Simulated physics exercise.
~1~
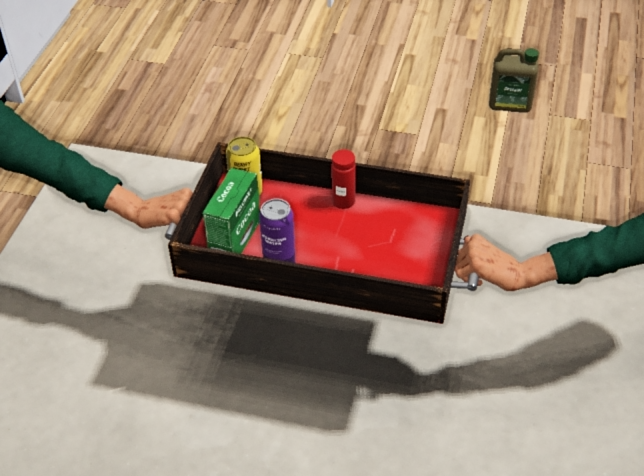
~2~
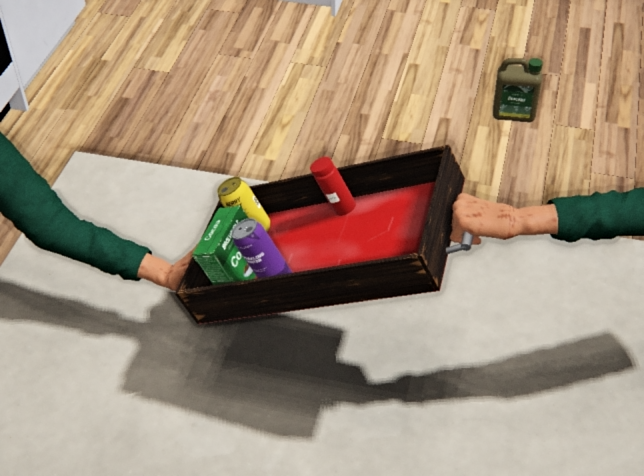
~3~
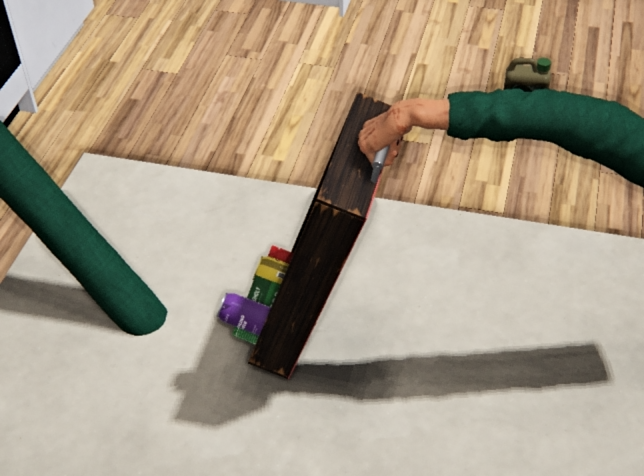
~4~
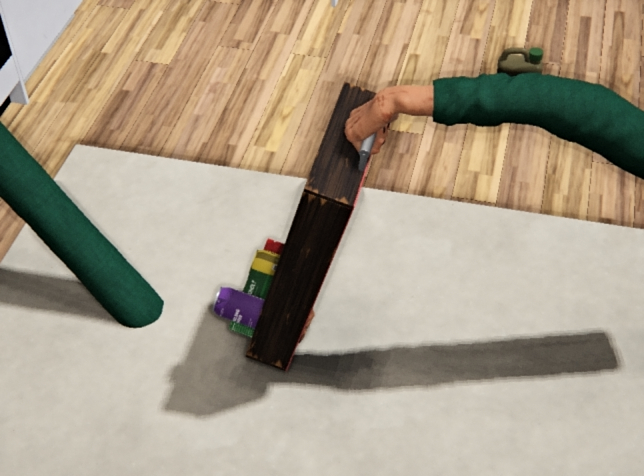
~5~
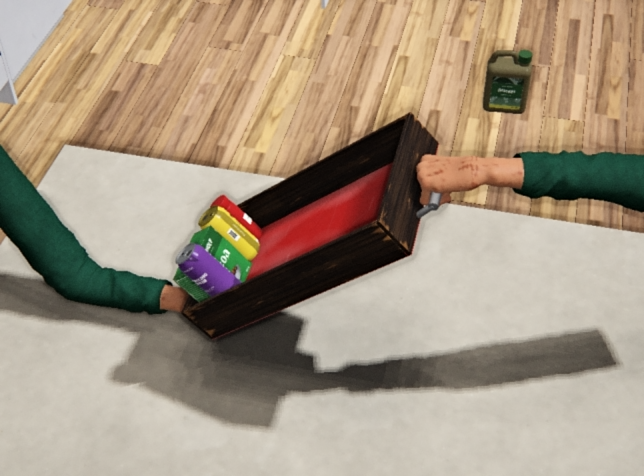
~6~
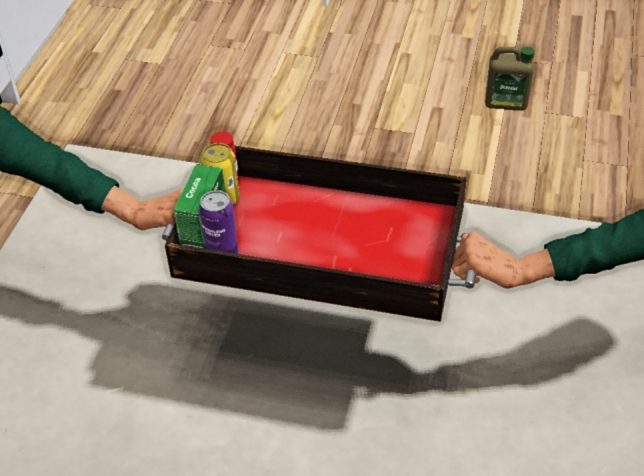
A dark wooden tray with a red base, held at each end by green-sleeved hands, carries a yellow can, a green packet, a purple can and a red shaker above a pale surface. The hands tip it down toward the left, and the items lean over. As the tray swings steeply onto its left end, the shaker slides down to join the others, all lying bunched at the low side. The tray stays steep briefly, then turns back. It finishes level, with all four items upright and clustered at the left end.
